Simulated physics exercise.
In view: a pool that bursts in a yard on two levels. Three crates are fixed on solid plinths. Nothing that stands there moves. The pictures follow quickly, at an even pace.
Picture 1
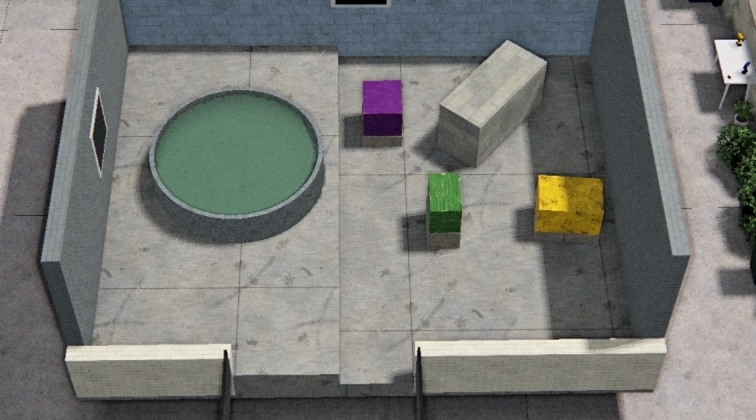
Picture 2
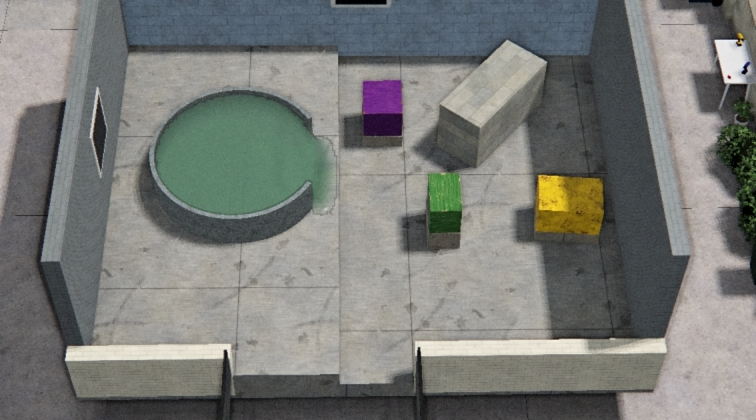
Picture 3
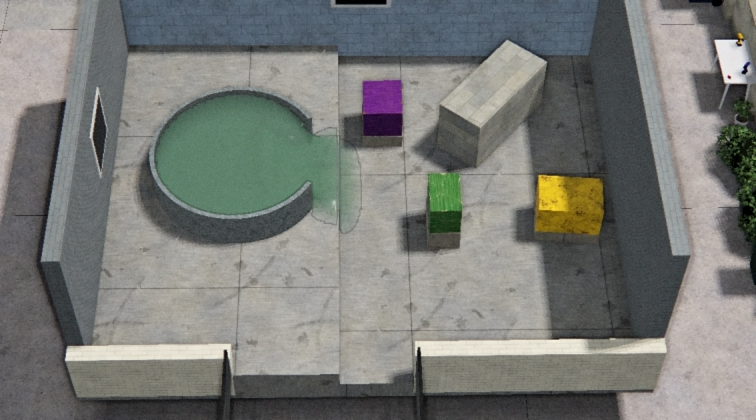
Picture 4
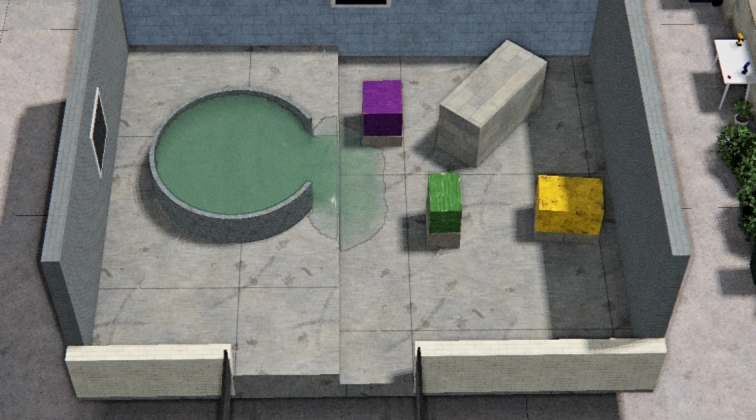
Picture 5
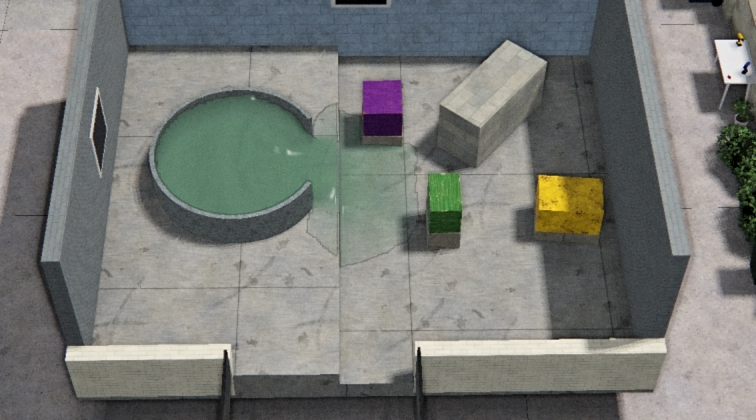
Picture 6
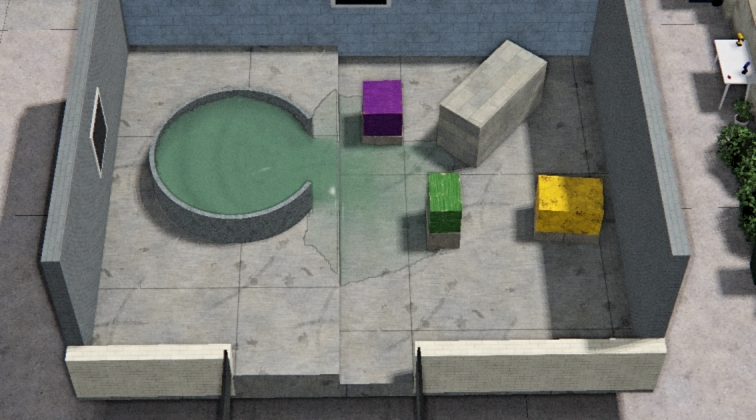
In a walled yard on two levels, a round tank of green water stands whole and still beside purple, green and yellow blocks. A gap opens in its right side and water pours out, spreading across the paving in a widening sheet, reaching around the purple and green blocks.
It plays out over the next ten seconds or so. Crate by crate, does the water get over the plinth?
One by one: The purple crate stays dry; the green crate stays dry; the yellow crate gets wet.
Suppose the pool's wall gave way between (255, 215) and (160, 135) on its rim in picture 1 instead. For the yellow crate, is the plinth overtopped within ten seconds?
One by one: Yellow is safe.
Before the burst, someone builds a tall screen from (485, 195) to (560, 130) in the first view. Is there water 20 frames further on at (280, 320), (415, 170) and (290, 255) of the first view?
In that order: Free of water, under water, not flooded.
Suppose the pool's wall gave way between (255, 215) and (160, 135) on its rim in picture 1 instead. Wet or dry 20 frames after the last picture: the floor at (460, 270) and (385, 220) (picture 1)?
In turn: Not flooded, clear.
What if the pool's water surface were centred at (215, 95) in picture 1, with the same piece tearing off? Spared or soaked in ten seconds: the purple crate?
One by one: The purple one is topped.
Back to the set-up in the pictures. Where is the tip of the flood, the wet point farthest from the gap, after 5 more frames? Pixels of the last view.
Around (555, 203).
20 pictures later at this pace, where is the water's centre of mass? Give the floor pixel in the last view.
Roughly at (385, 195).
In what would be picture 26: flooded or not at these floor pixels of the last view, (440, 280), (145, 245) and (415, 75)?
One after the other: Flooded, dry, wet.
A moment on, water covers 20 % of the floor; the purple crate water round its plinth, the green crate water round its plinth, the yellow crate water round its plinth.
Next, water covers 35 % of the floor; the purple crate water round its plinth, the green crate water round its plinth, the yellow crate water round its plinth.
Then, water covers 55 % of the floor; the purple crate water round its plinth, the green crate water round its plinth, the yellow crate water round its plinth.
Later, water covers 60 % of the floor; the purple crate water round its plinth, the green crate water round its plinth, the yellow crate water round its plinth.
In the end, water covers 60 % of the floor; the purple crate stayed above the water, the green crate stayed above the water, the yellow crate was topped.
